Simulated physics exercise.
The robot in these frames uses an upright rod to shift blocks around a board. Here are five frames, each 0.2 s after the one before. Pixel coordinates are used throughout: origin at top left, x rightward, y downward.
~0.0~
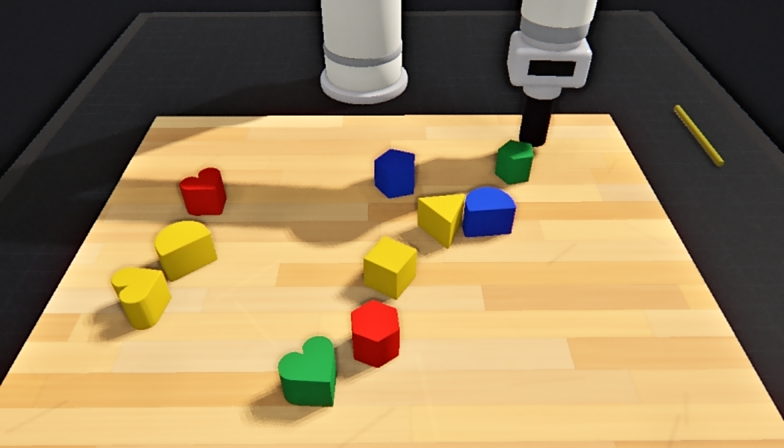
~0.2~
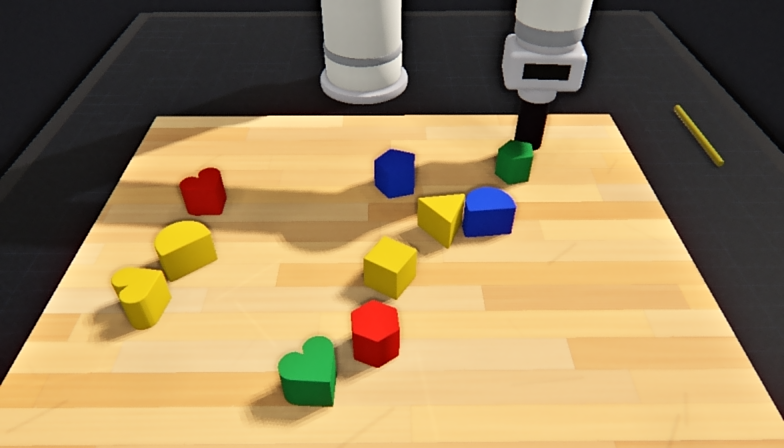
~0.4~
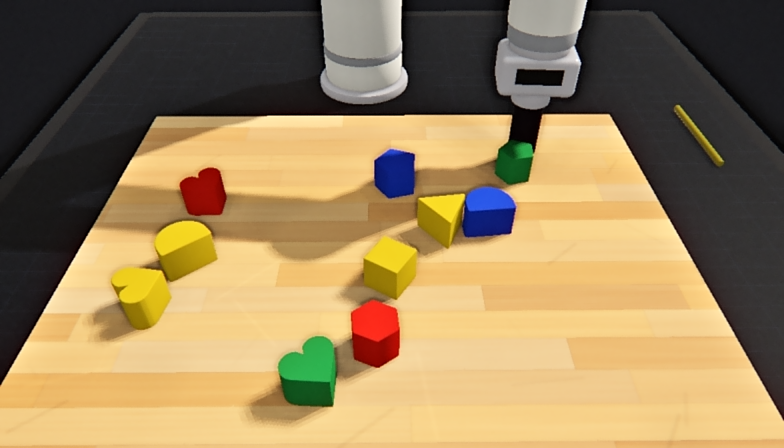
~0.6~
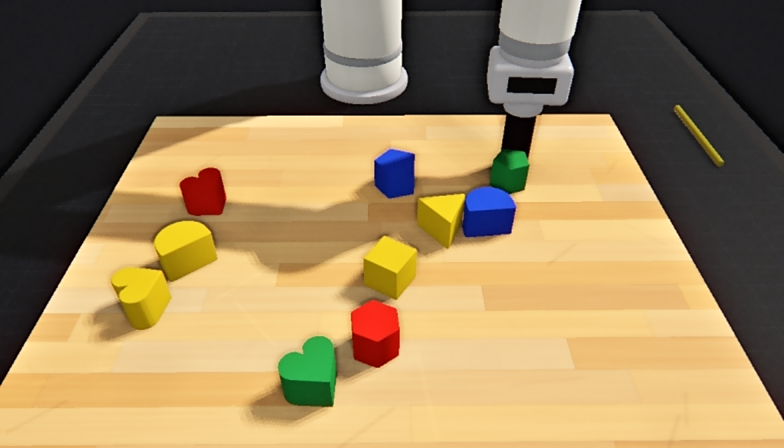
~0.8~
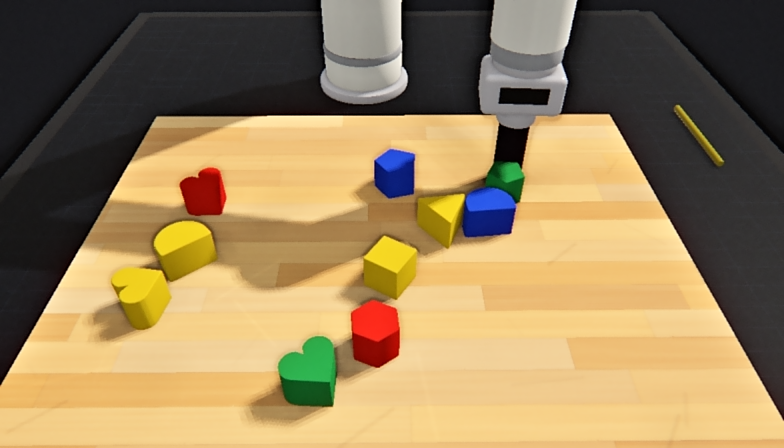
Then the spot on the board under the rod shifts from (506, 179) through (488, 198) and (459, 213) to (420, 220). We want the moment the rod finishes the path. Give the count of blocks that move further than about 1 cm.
Total: Three-plus.
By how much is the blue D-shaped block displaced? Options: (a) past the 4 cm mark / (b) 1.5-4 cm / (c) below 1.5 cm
My answer is option b.
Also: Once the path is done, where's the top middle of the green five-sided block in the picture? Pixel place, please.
I predict (506, 195).
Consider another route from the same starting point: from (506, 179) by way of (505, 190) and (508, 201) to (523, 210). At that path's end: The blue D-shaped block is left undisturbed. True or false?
That is false.
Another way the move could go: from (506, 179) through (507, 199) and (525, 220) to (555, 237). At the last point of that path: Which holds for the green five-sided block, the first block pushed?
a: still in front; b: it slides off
b.
On the path given first. One third of the way, rod at (490, 189); blue D-shaped block at (487, 211), turned 30° clockwise; green five-sided block at (506, 191), turned 20° anticlockwise.
Two thirds of the way, rod at (459, 204); blue D-shaped block at (488, 217), turned 45° clockwise; green five-sided block at (506, 195), turned 40° anticlockwise.
At the end, rod at (421, 211); blue five-sided block unmoved; yellow three-sided block at (439, 212); blue D-shaped block at (488, 217), turned 45° clockwise; green five-sided block at (506, 195), turned 40° anticlockwise.
